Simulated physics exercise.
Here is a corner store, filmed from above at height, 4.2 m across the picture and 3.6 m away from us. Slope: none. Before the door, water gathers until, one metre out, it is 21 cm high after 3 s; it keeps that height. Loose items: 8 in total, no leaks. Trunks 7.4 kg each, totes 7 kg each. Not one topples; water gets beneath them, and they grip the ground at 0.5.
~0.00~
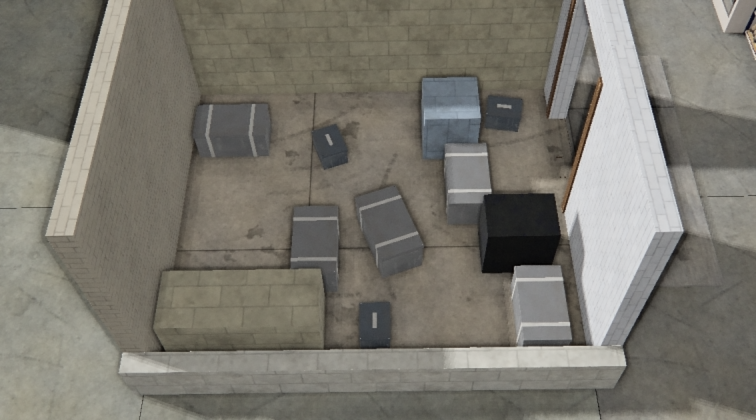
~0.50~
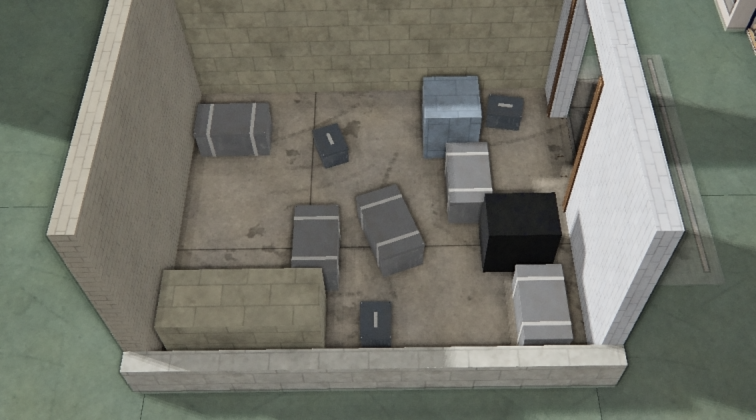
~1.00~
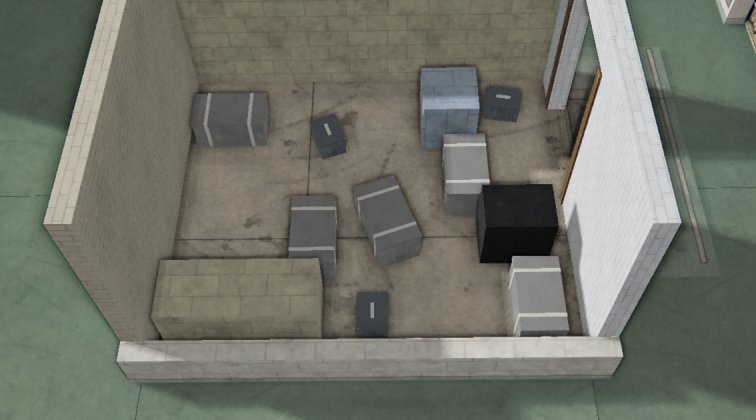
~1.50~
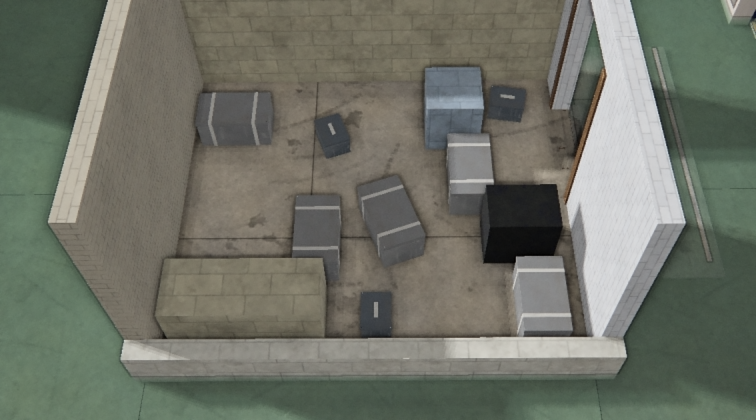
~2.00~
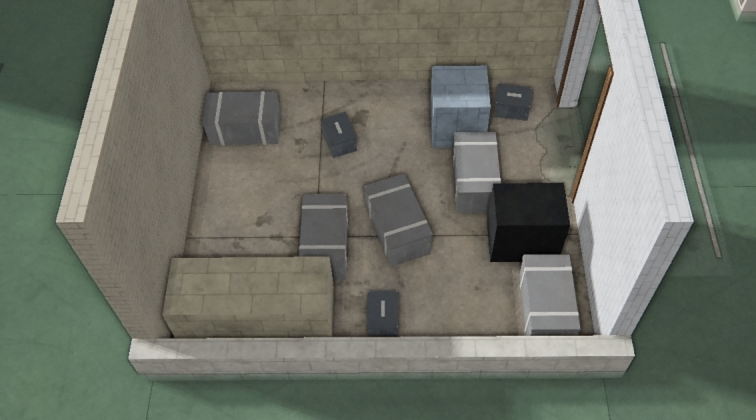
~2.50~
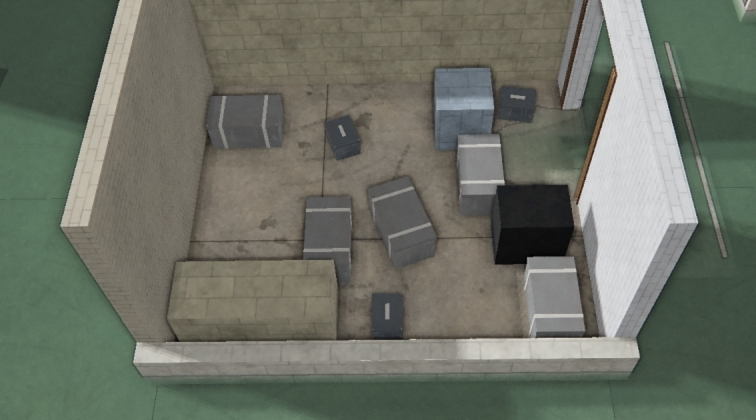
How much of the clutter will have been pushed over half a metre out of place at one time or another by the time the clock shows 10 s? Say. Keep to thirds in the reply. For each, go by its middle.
My answer: Two thirds or more.
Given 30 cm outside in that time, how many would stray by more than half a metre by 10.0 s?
Then the count would be 6.
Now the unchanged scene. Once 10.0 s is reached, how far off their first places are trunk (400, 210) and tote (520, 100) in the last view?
In turn: 140 cm, 30 cm.
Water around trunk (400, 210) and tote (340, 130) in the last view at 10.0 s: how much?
Close to 14 and 7 centimetres.
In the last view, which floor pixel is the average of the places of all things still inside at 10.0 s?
The centre sits near (375, 203).
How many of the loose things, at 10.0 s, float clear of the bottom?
The count is 7.
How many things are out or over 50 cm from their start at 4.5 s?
Tally at that time: 1.
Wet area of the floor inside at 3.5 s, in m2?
Somewhere around 3.0 m2, roughly.
After 3.5 s 1 of 8 are over 50 cm from their spots; 0 afloat.
After 4.5 s 1 of 8 are over 50 cm from their spots; 2 afloat.
After 7.0 s 3 of 8 are over 50 cm from their spots; 6 afloat.
After 10.0 s 6 of 8 are over 50 cm from their spots, and 6 have been at some point; 7 afloat.
